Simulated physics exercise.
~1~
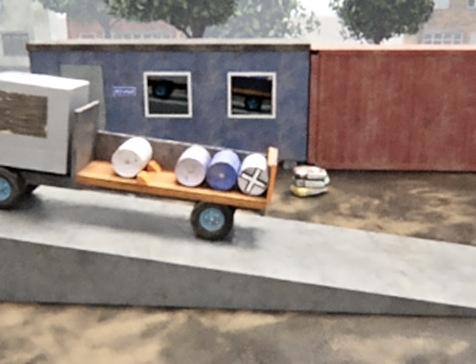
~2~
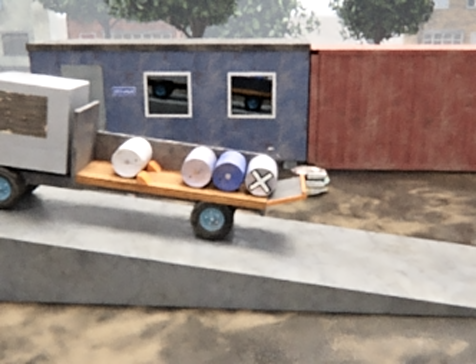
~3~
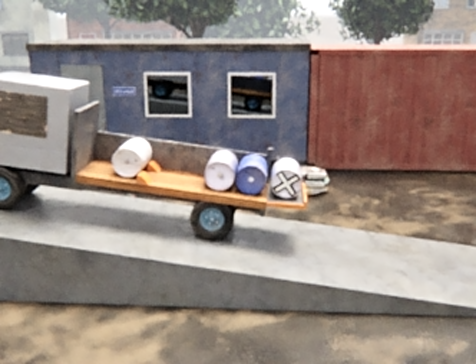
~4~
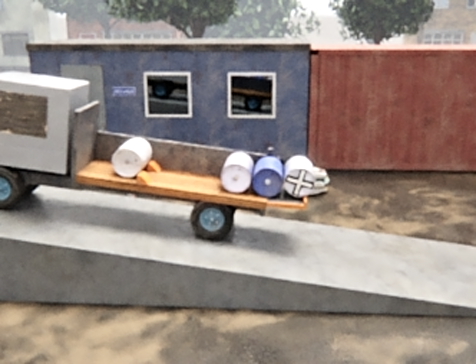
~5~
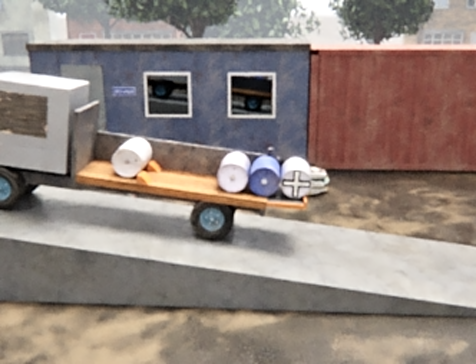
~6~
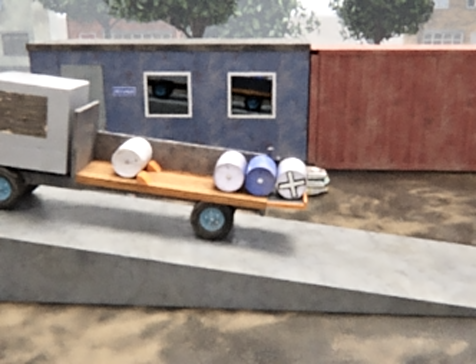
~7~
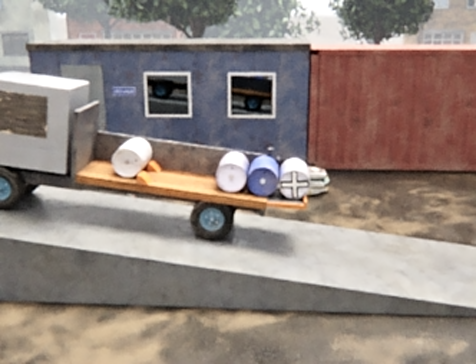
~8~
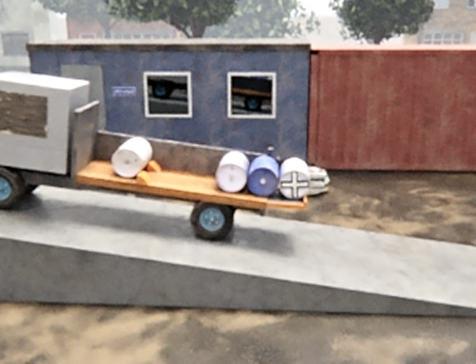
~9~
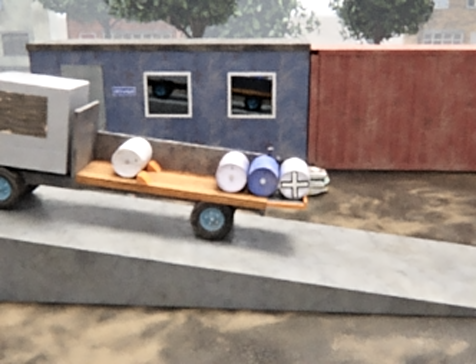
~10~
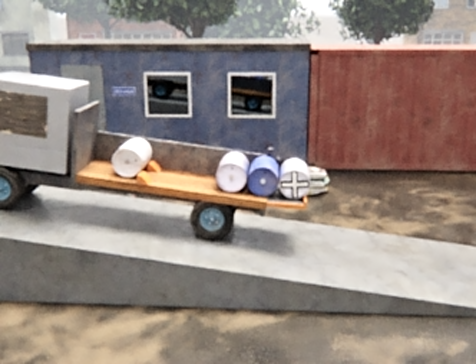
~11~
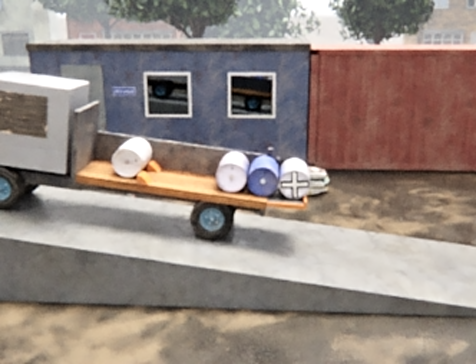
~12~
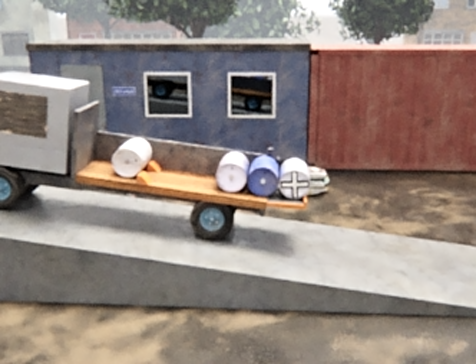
Three kegs rolling right along a sloping truck bed as the tailgate drops, rocking back slightly, then resting together still aboard.
